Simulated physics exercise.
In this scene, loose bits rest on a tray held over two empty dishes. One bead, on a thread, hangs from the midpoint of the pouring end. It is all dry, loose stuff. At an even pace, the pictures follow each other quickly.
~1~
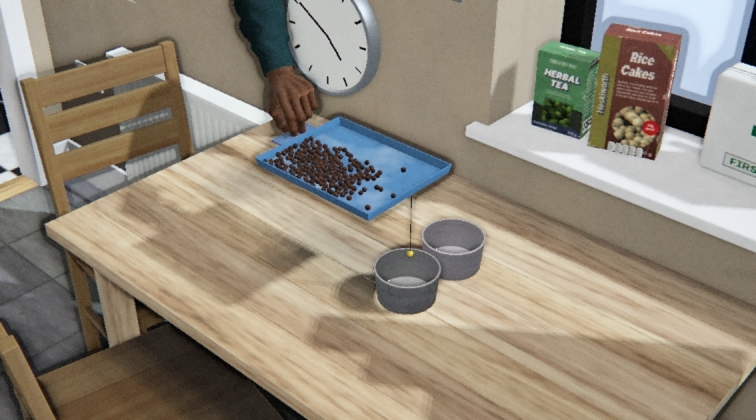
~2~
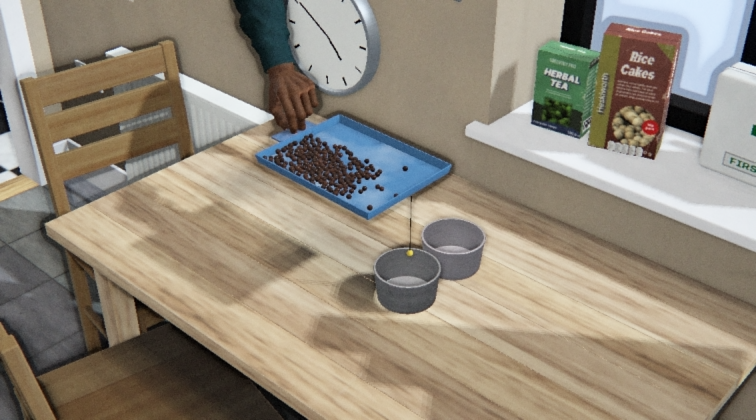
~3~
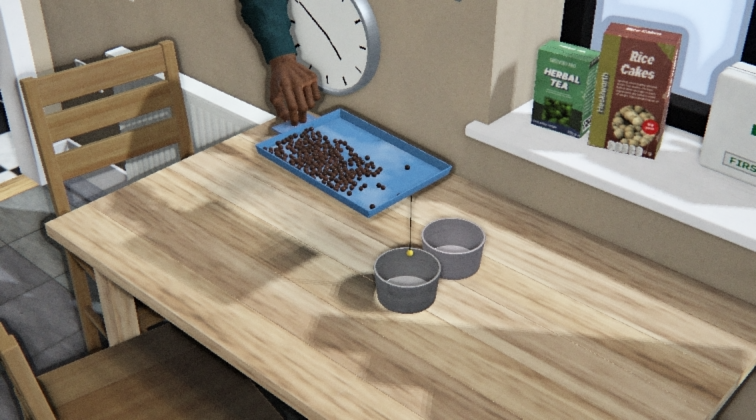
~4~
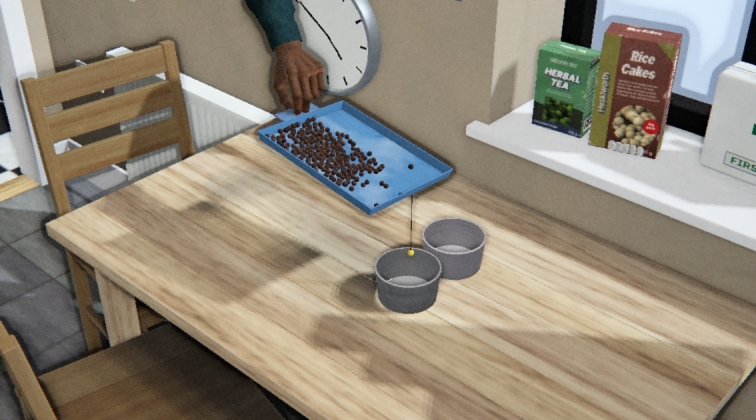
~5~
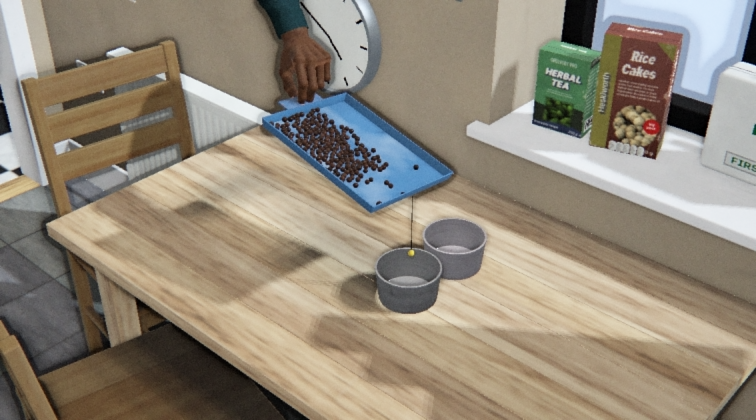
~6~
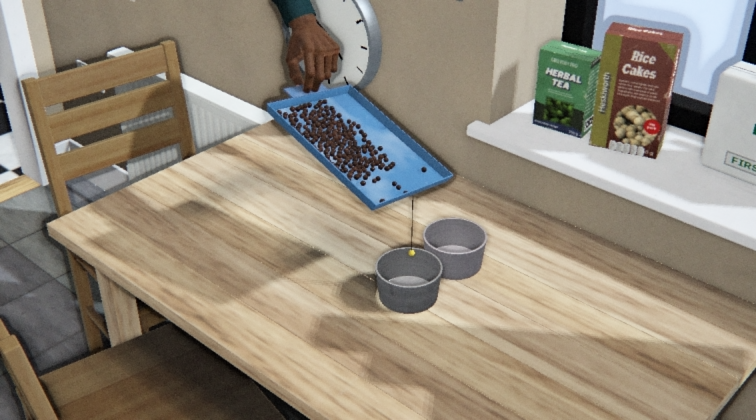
A hand tilts a blue tray, and the small brown balls shift toward its lower edge.
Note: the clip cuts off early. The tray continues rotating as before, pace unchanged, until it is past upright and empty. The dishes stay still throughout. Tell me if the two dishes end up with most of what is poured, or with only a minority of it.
It looks like most goes in the dishes, when all's done.
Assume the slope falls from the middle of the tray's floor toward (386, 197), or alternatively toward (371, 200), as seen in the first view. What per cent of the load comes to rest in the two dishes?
Respectively 20 and 10 in a hundred.
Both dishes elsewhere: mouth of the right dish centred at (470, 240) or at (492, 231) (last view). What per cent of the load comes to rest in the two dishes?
Approximately 80 percent, followed by approximately 60 percent.
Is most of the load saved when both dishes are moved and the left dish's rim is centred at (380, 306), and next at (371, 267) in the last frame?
Shy of half, then shy of half.
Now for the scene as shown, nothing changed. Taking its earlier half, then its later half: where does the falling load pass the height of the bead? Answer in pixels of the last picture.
The opening part goes through (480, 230); what follows goes through (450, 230).
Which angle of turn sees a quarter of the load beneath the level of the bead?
70 degrees.
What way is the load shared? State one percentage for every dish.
Left 0 %, right 70 %.
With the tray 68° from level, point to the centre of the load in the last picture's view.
About (455, 208).
Soon, tray tipped steeply; about a third on the tray; a small part in the right dish; a small part outside both; about a third in the air.
A while on, tray tipped past a quarter turn; a stray few on the tray; about two thirds in the right dish; about a third outside both; a stray few in the air.
Towards the end, tray tipped past a quarter turn; about two thirds in the right dish; about a third outside both.
Finally, tray tipped past a quarter turn; none in the left dish; about two thirds in the right dish; about a third outside both.
